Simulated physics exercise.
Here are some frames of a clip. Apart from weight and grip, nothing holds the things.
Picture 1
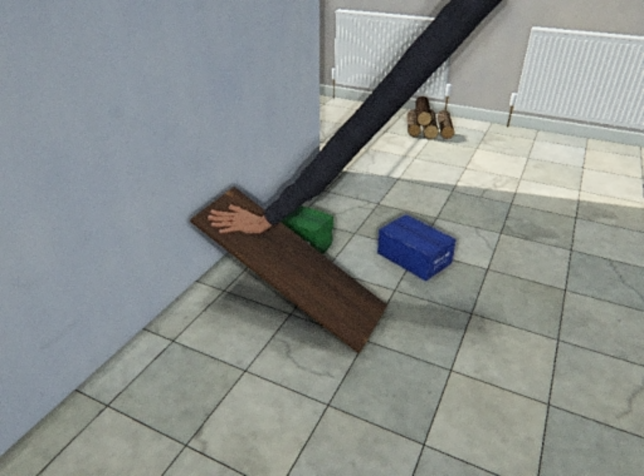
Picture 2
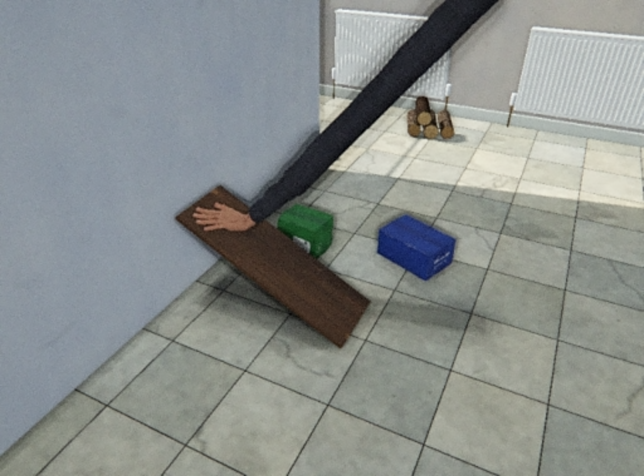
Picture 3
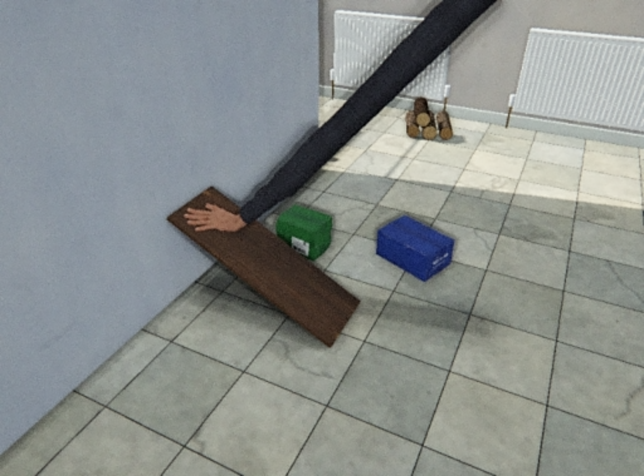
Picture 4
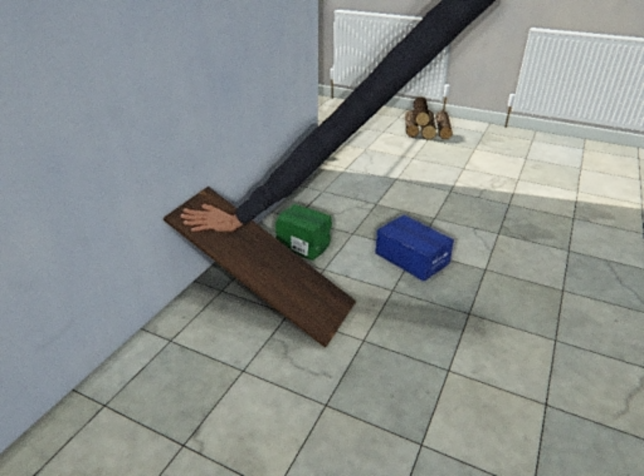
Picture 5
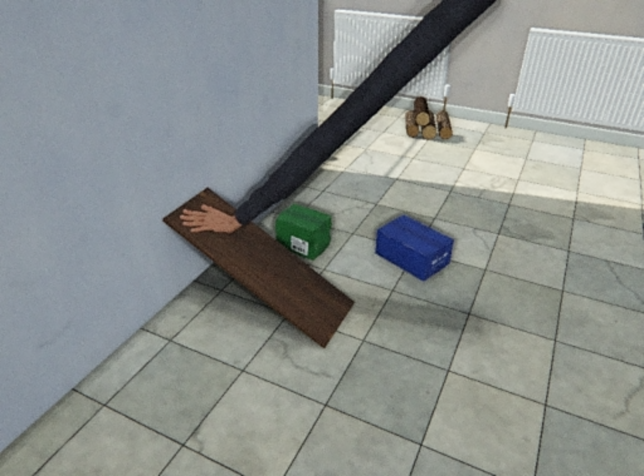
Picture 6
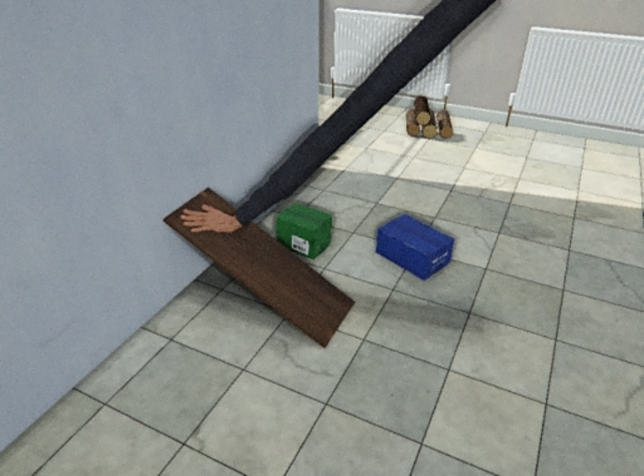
In a tiled room, a hand shifting a sloping brown board left beside a wall, then holding it still near two boxes.
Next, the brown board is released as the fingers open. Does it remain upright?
No. It loses its grip.
Then, 0.30 s later than the last frame, brown board leaning 13° more than when let go near (271, 282).
Then, 0.40 s later than the last frame, brown board leaning 28° more than when let go near (276, 303).
Then, 0.50 s later than the last frame, brown board leaning 25° more than when let go near (275, 291).
Then, 0.70 s later than the last frame, brown board leaning 29° more than when let go near (275, 300).
When it is over, moved from the start, brown board; the other 2 as before. End places, in pixels of the last picture, brown board near (275, 301). The board gives way.
